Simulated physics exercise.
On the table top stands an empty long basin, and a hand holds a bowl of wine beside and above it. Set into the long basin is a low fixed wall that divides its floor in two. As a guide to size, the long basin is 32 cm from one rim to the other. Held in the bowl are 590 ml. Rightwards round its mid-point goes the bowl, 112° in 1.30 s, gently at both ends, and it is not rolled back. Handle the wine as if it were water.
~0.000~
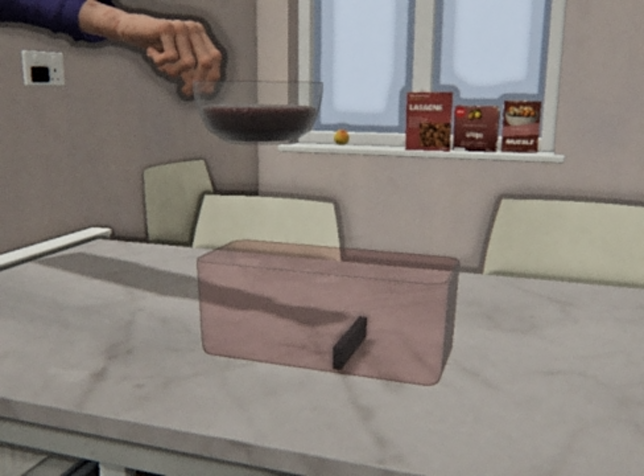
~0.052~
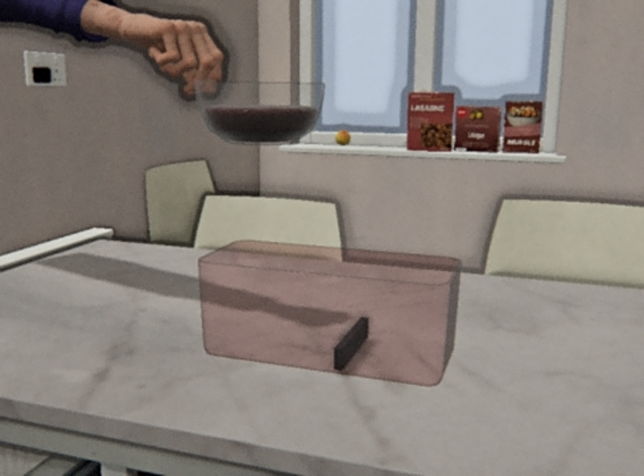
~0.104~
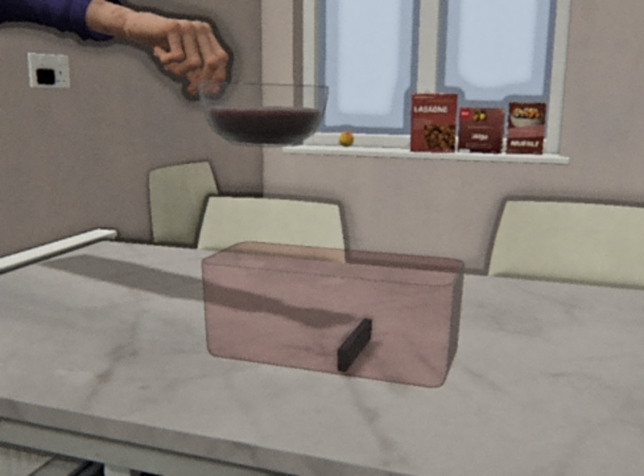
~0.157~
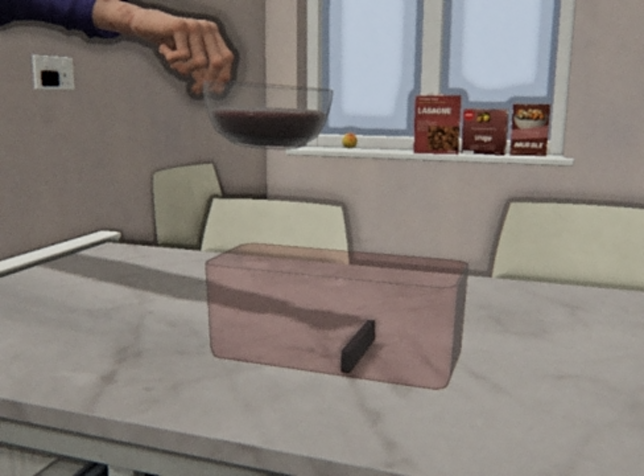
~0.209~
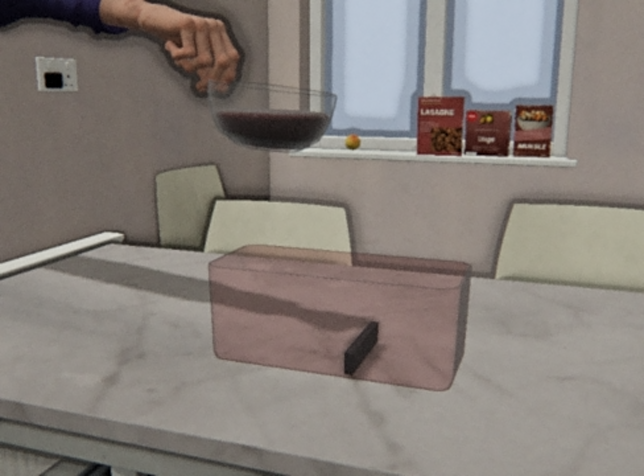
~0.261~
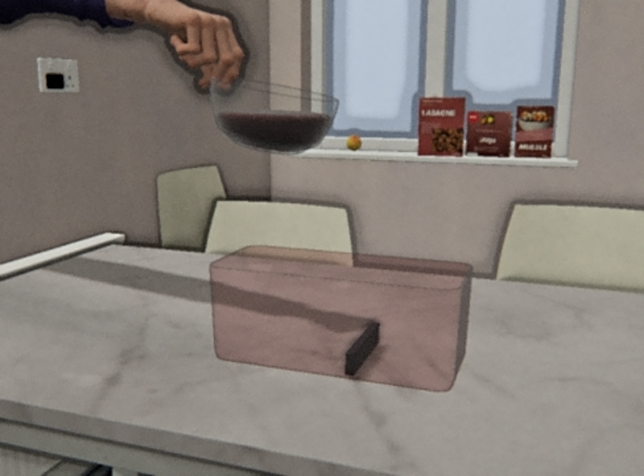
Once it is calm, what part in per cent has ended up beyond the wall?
About 60 per cent ends up there.
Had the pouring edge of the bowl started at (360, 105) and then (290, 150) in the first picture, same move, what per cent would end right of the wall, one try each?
80 per cent first, 10 per cent second.
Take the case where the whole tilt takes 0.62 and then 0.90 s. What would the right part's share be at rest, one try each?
Around 45 per cent first, around 50 per cent next.
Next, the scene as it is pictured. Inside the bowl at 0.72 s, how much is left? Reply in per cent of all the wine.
About 58 per cent.
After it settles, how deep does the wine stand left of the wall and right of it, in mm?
Left roughly 10 mm; right roughly 24 mm.
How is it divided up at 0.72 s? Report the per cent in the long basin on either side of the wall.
Lab note: Left near 2 %, right near 4.
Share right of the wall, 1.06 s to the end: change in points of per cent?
Its share decreases, some 1 in a hundred.
After 0.72 s the tilt is 66° and 58 per cent is still to pour, 2 is left of the wall and 4 right of it.
After 1.06 s the tilt is 103° and 3 per cent is still to pour, 23 is left of the wall and 61 right of it.
After 1.41 s the tilt is 112° and 0 per cent is still to pour, 38 is left of the wall and 61 right of it.
After 1.80 s the tilt is 112° and 0 per cent is still to pour, 39 is left of the wall and 60 right of it.
In the end 40 per cent lies left of the wall, 60 right of it and 1 outside.
